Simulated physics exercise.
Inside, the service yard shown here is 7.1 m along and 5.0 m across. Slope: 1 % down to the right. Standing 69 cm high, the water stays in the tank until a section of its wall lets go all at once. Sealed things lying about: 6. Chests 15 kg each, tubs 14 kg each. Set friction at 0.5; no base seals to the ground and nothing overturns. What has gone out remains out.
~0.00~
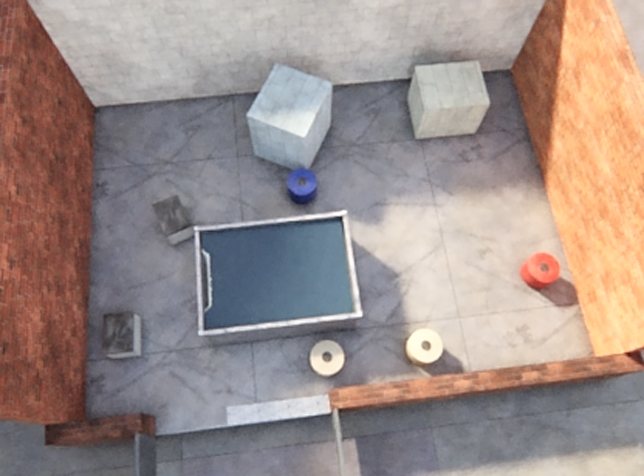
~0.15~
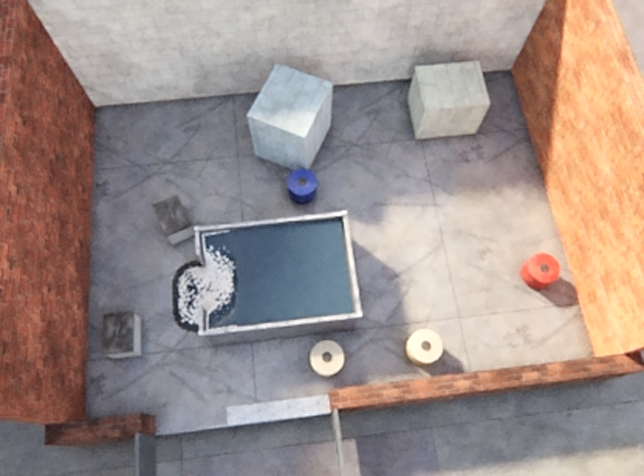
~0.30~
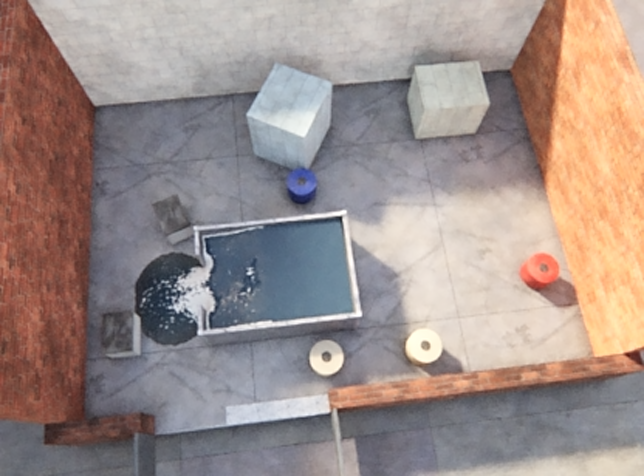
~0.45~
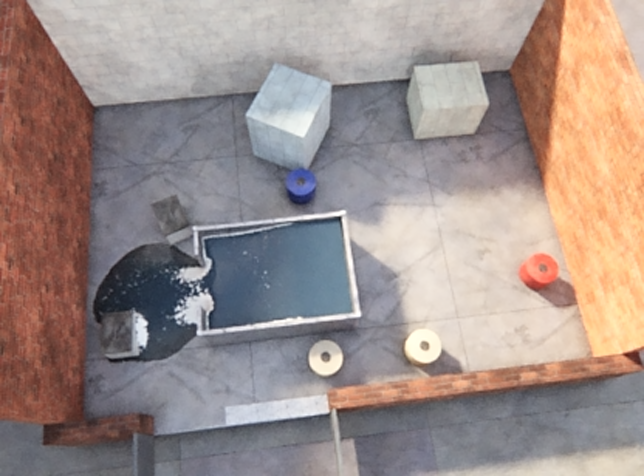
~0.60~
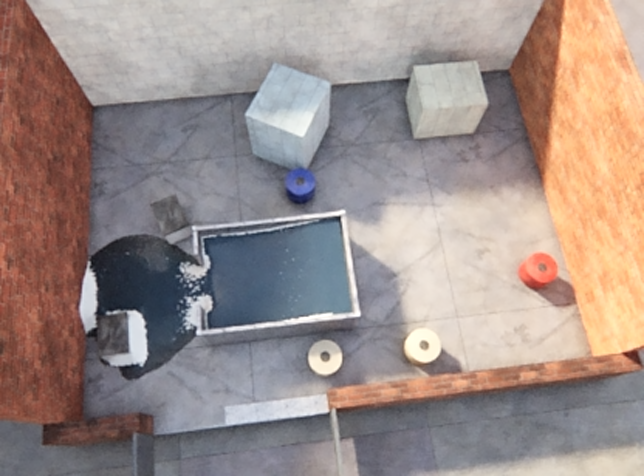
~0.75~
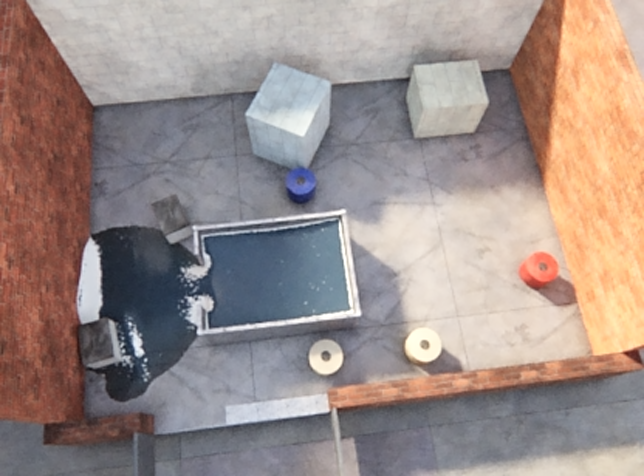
Water pours from the left side of a pool and spreads around a small grey block.
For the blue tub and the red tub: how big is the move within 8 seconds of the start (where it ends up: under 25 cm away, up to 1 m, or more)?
One by one: The blue tub is hardly disturbed; the red tub is hardly disturbed.
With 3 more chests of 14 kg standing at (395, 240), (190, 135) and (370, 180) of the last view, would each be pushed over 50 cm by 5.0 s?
Going through them in the order asked, they come out shy of the mark, clear of the mark and shy of the mark.
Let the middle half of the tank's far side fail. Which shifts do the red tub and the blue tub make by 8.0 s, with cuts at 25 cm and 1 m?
Under that change the red tub would sit tight and the blue tub would be borne far.
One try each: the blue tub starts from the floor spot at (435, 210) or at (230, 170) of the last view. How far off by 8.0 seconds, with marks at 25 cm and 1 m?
From the first spot it does not really budge, and from the second it does not really budge.
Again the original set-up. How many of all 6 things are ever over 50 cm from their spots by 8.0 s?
By my count, 2.
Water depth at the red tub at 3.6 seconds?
Around 0 cm.
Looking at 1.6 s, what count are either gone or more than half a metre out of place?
Tally at that time: 1.
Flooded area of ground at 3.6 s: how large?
Somewhere about 17 m2, give or take.
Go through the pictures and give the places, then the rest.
The first picture shows the blue tub at (302, 182) rests on the ground; the red tub at (544, 267), on the bottom; 2.7 m2 under water; 0 of 6 have shifted.
The second picture shows the blue tub at (302, 182) rests on the ground; the red tub at (544, 268), on the bottom; water covers 3.1 m2; 0 of 6 have shifted.
The third picture shows the blue tub at (302, 181) rests on the ground; the red tub at (543, 268), on the bottom; 3.8 m2 under water; 0 of 6 have shifted.
The fourth picture shows the blue tub at (301, 182) rests on the ground; the red tub at (543, 268) rests on the ground; water covers 4.6 m2; 0 of 6 have shifted.
The fifth picture shows the blue tub at (300, 181) rests on the ground; the red tub at (542, 267) rests on the ground; 5.4 m2 under water; 0 of 6 have shifted.
The sixth picture shows the blue tub at (301, 181), on the bottom; the red tub at (543, 267), on the bottom; water covers 6.0 m2; 1 of 6 have shifted.
After 1.6 s the blue tub is near (301, 181), 0.0 m from its start, aground; the red tub is near (543, 267), 0.0 m from its start, aground; 0 of 6 are out; 1 afloat.
After 3.6 s the blue tub is near (301, 181), 0.0 m from its start, aground; the red tub is near (543, 267), 0.0 m from its start, aground; 0 of 6 are out; 0 afloat.
After 5.6 s the blue tub is near (301, 181), 0.0 m from its start, aground; the red tub is near (543, 267), 0.0 m from its start, aground; 0 of 6 are out; 1 afloat.
After 8.0 s the blue tub is near (301, 181), 0.0 m from its start, aground; the red tub is near (543, 267), 0.0 m from its start, aground; 0 of 6 are out; 0 afloat.
